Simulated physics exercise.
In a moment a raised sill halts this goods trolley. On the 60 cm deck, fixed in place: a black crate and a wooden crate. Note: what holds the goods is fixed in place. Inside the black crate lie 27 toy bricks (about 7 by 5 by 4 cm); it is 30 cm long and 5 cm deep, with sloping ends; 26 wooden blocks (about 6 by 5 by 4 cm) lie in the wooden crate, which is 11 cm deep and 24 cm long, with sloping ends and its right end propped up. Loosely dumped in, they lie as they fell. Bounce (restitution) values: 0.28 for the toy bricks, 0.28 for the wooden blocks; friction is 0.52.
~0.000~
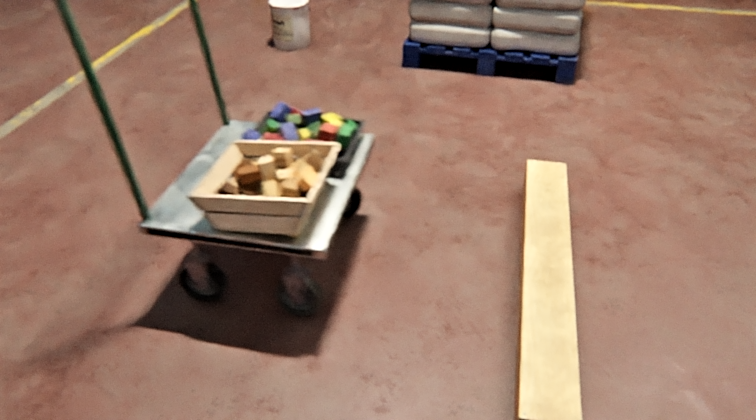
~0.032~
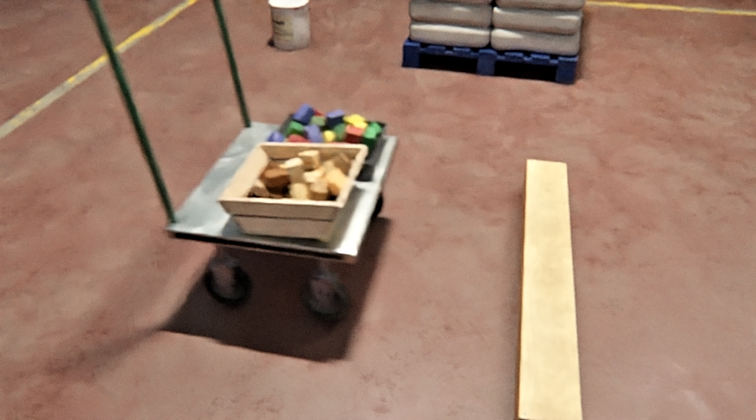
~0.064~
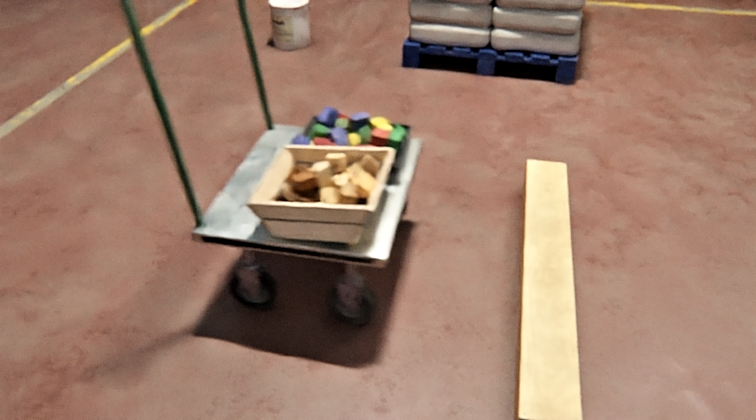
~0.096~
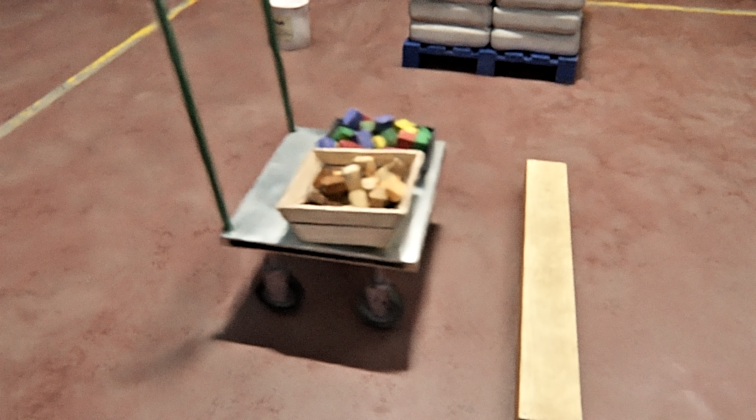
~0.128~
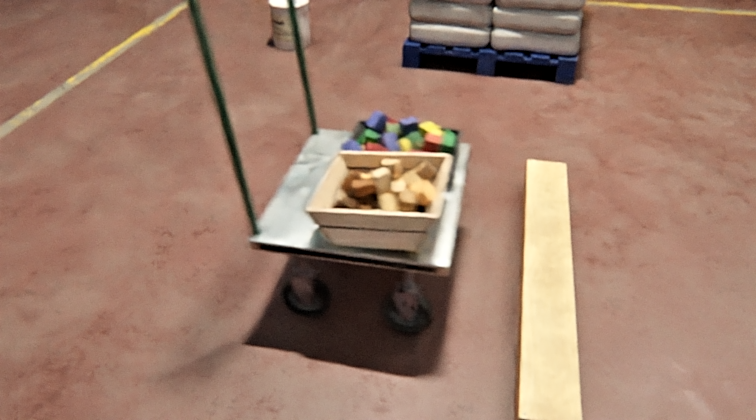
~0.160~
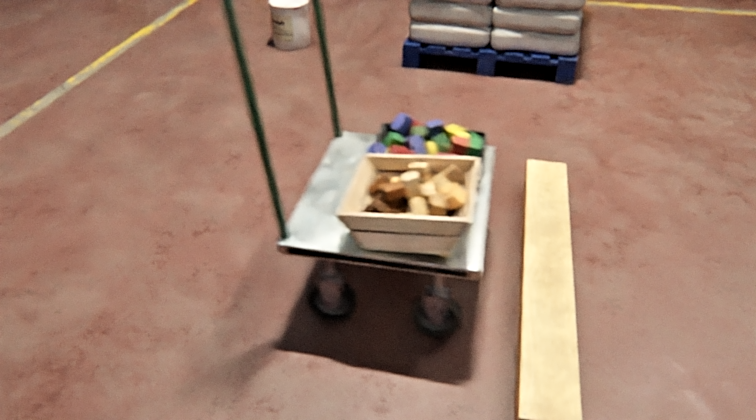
On a warehouse floor, a trolley carrying a wooden crate of blocks and a black crate of coloured bricks rolling steadily right.
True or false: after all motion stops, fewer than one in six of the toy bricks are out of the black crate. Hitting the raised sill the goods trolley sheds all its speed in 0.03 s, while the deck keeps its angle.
False.
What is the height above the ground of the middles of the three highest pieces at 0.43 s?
Roughly 60 centimetres.
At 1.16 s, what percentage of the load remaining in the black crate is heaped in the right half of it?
Around 80%.
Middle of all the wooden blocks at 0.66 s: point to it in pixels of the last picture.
I'd put the middle close to (495, 212).
After 0.21 s, impact.
After 0.31 s, the black crate is down by 2 of 27 and the wooden crate has all 26.
After 0.43 s, the black crate is down by 9 of 27 and the wooden crate is down by 2 of 26.
After 0.66 s, the black crate is down by 12 of 27 and the wooden crate is down by 4 of 26.
Outcome (at 1.16 s), the black crate is down by 12 of 27 and the wooden crate is down by 4 of 26. Asked share, 12 of 27, 44 per cent.
